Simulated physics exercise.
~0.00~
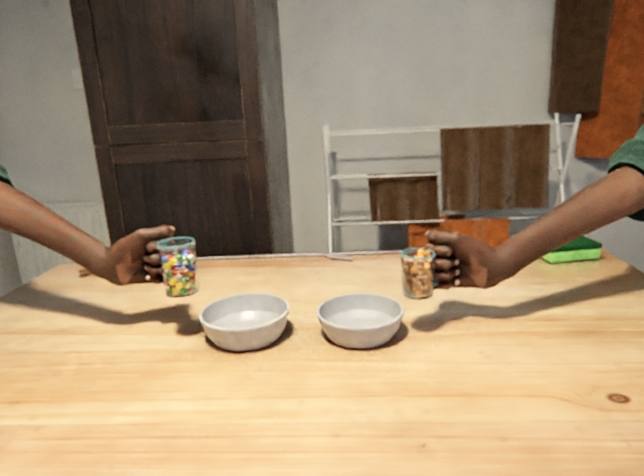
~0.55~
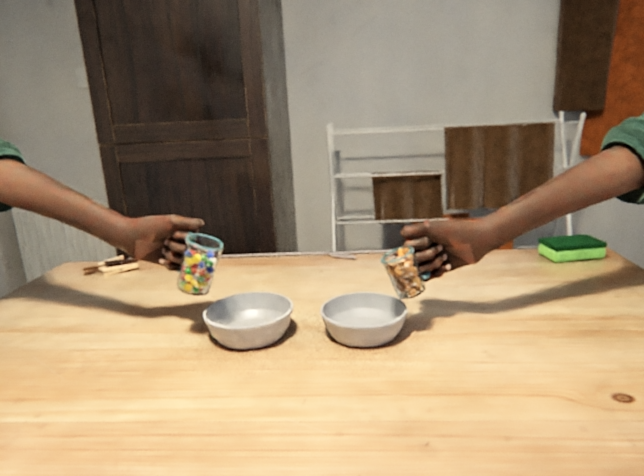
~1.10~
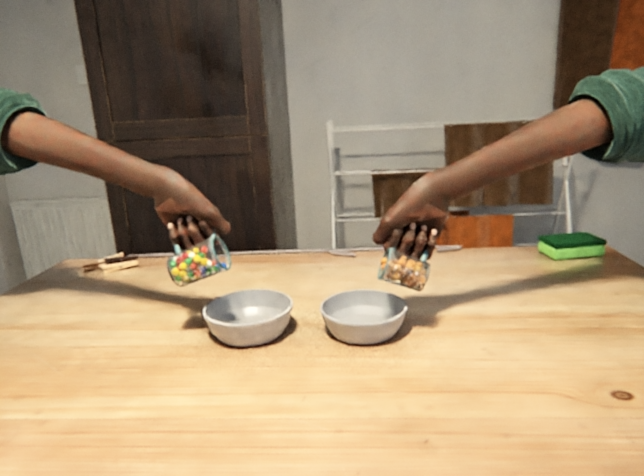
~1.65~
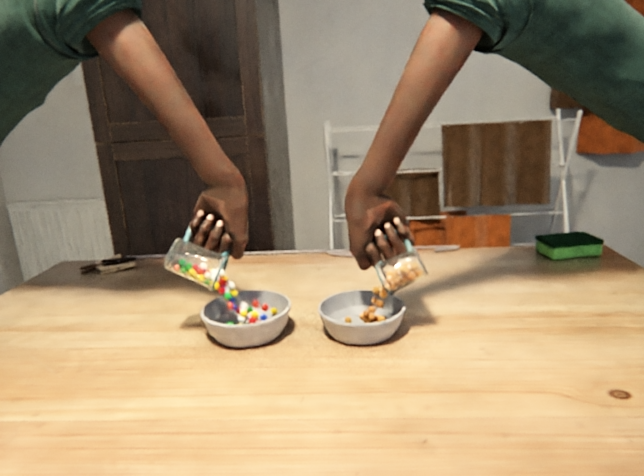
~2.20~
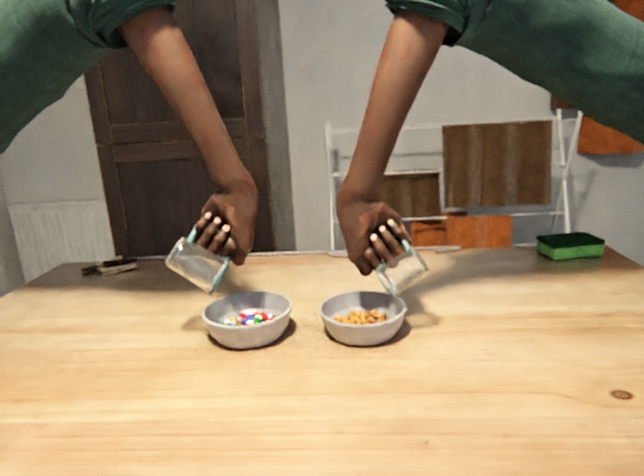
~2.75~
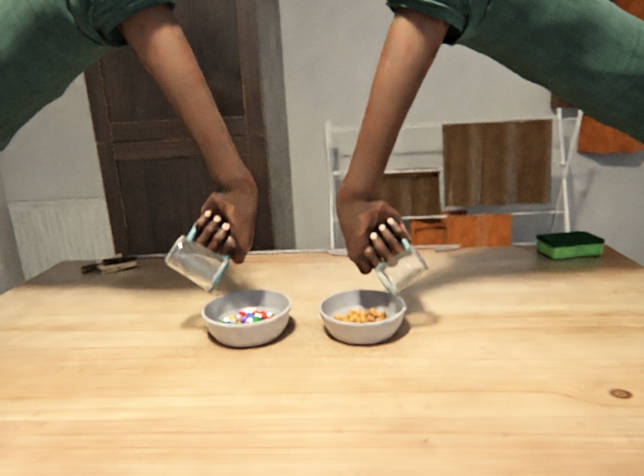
At a wooden table, two hands tipping cups of colourful sweets and brown pieces into shallow bowls, leaving both cups empty.
